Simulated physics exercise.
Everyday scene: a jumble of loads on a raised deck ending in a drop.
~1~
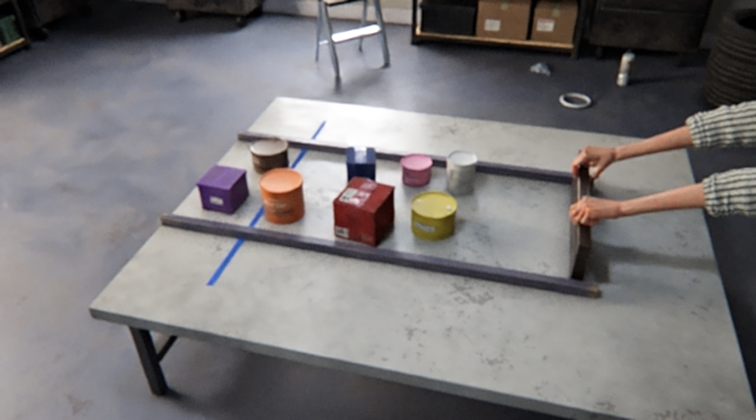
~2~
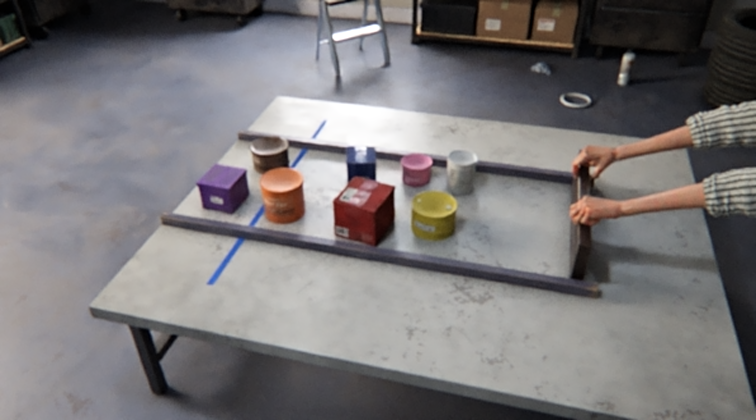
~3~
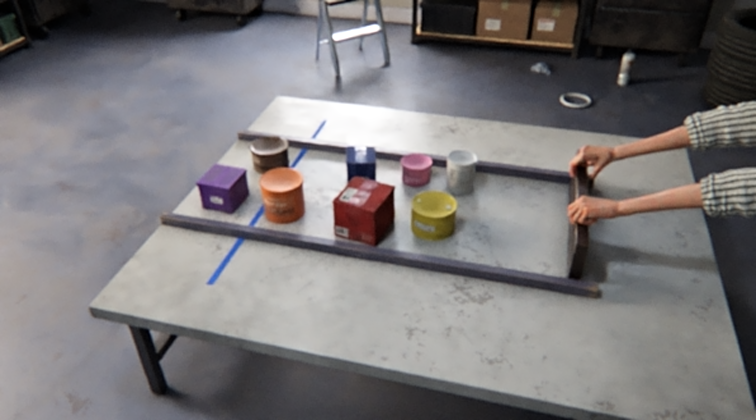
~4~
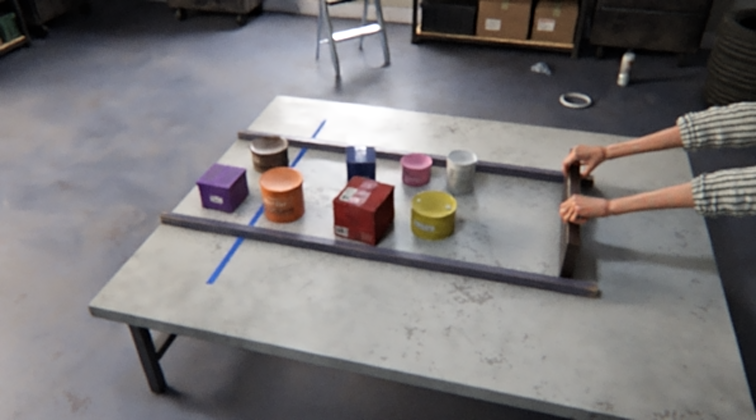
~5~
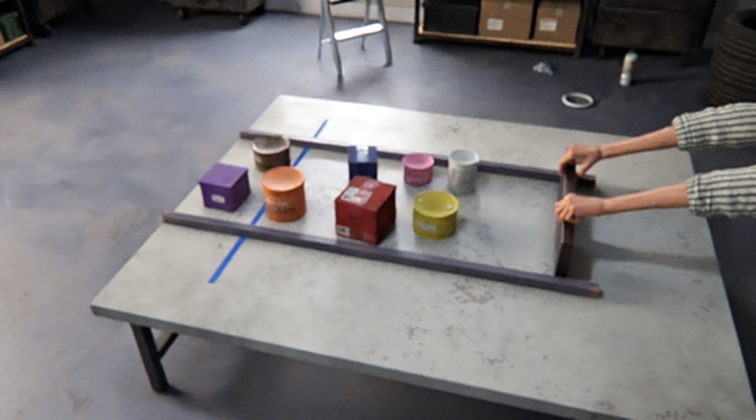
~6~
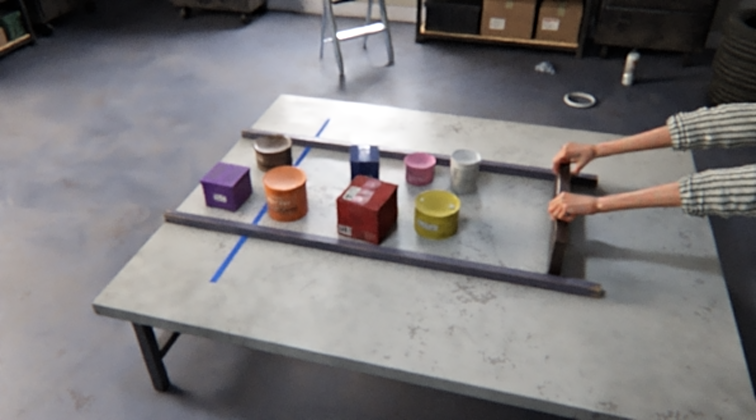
On a workshop table, two hands slide a plank slightly left toward colourful pails and boxes.
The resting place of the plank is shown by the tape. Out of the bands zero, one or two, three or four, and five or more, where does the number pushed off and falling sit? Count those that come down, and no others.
The tally of falls will come to a mere one or two.
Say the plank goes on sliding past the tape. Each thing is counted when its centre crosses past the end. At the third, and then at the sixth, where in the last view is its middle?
First roughly (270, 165), later roughly (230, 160).
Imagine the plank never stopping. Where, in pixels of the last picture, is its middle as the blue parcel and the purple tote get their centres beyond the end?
Near (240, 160) and (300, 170).
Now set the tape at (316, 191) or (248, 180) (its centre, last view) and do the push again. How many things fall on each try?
Respectively 0 and 3.
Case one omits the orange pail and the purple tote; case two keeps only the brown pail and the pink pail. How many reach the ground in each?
The first removal gives 0, the second gives 1.
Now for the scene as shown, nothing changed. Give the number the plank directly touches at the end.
I count 3 of them.
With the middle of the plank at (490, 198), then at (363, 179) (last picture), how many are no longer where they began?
Counting first: 0, next 6.
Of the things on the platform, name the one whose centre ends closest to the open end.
Answer: The brown pail.
Soon after, none off yet; purple tote at rest near (228, 187); brown pail at rest near (274, 154); orange pail at rest near (287, 194).
Then, none off yet; purple tote at rest near (228, 187); brown pail at rest near (274, 154); orange pail moved a little near (263, 193).
By the end, the number that fall off is one or two; fallen, purple tote.
